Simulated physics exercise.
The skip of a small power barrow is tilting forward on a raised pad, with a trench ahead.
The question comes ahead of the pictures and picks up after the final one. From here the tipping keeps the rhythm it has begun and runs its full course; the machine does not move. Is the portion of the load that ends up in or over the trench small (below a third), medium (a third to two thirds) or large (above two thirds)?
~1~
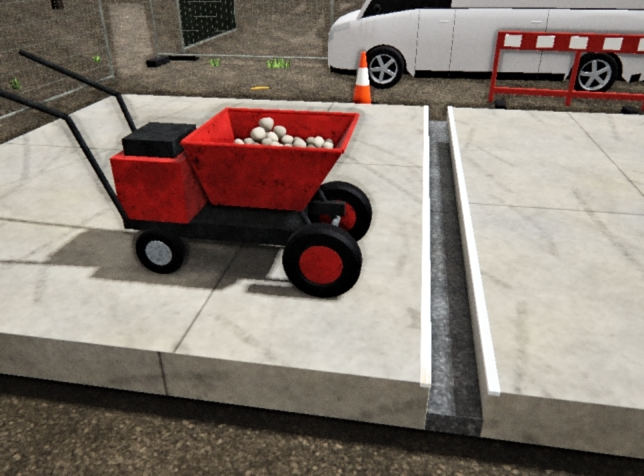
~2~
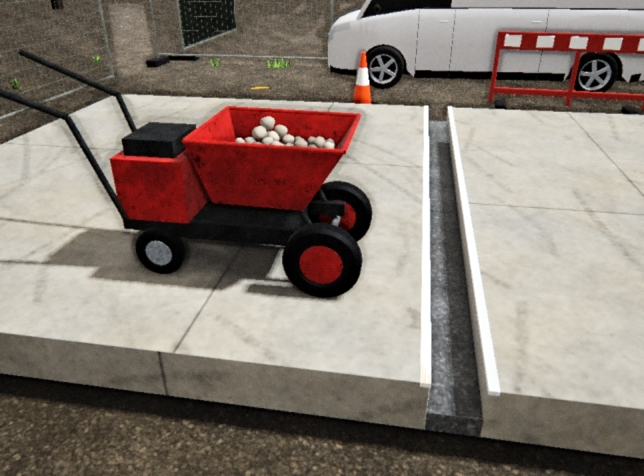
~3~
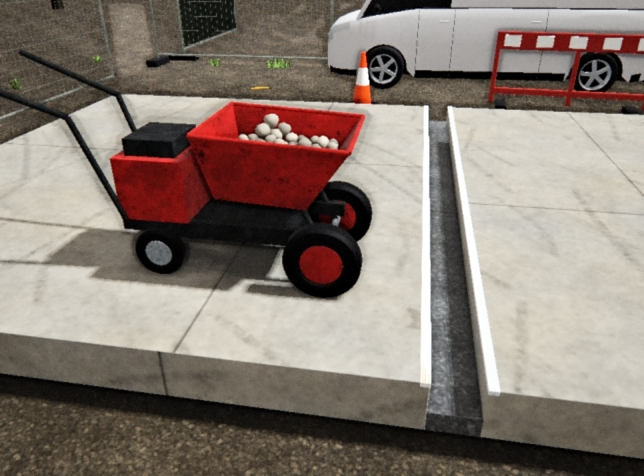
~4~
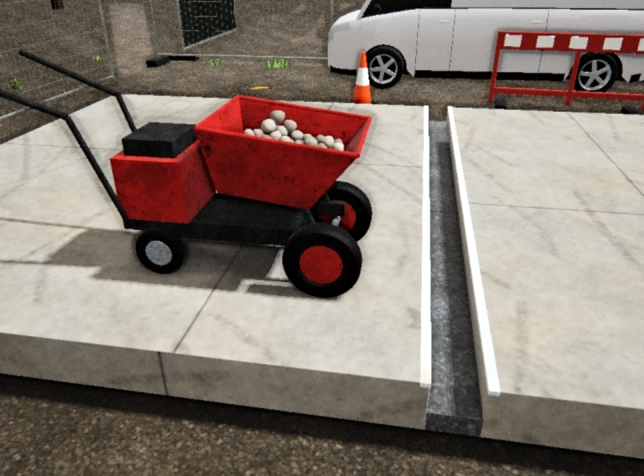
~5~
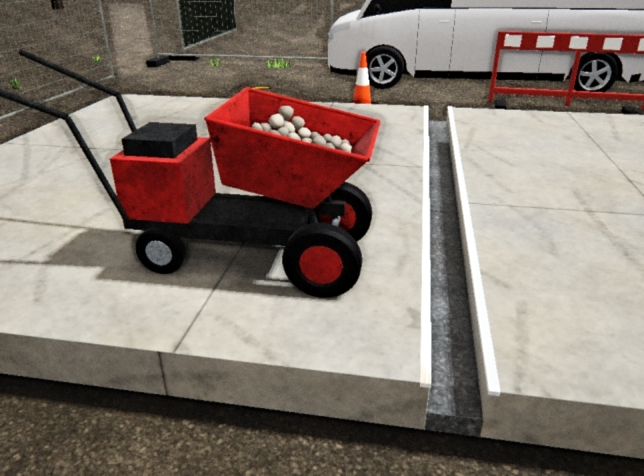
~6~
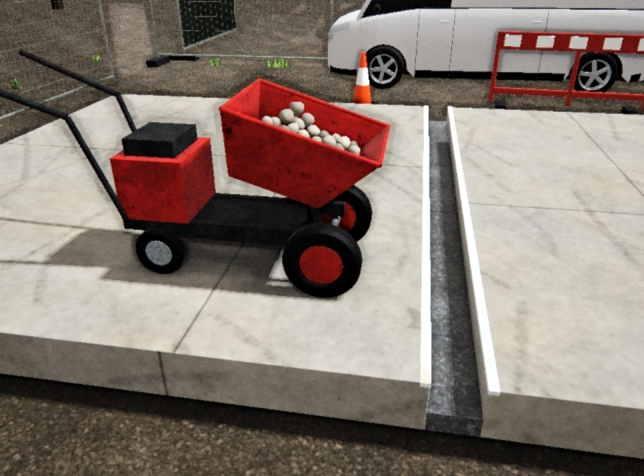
Medium.
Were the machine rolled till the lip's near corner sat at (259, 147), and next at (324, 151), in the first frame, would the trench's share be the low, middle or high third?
Spot 1: In the middle band. Spot 2: Beyond two thirds.
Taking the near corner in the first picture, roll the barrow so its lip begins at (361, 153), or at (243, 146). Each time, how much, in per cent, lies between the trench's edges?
Roughly 30 and 30 percent respectively.
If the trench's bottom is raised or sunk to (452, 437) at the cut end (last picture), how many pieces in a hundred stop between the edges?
It lands somewhere near 60 percent.
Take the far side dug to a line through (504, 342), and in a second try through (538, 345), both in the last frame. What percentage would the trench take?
In order: 80 per cent, then 100 per cent.
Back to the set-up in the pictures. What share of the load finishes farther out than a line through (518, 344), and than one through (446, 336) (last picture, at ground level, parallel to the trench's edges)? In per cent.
Respectively 30 and 90 %.
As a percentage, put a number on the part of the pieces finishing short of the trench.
I'd put it at around 0 percent.
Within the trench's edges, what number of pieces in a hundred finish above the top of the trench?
About 10 in a hundred.
Just after the last frame, skip tipped steeply; every one in the skip.
A moment on, skip tipped right over; almost all in the skip; just a few in or heaped over the trench; just a few beyond it; just a few falling.
Further on, skip tipped right over; roughly a quarter in the skip; roughly a third in or heaped over the trench; roughly a third beyond it.
When it is over, skip tipped right over; roughly half in or heaped over the trench; roughly half beyond it.
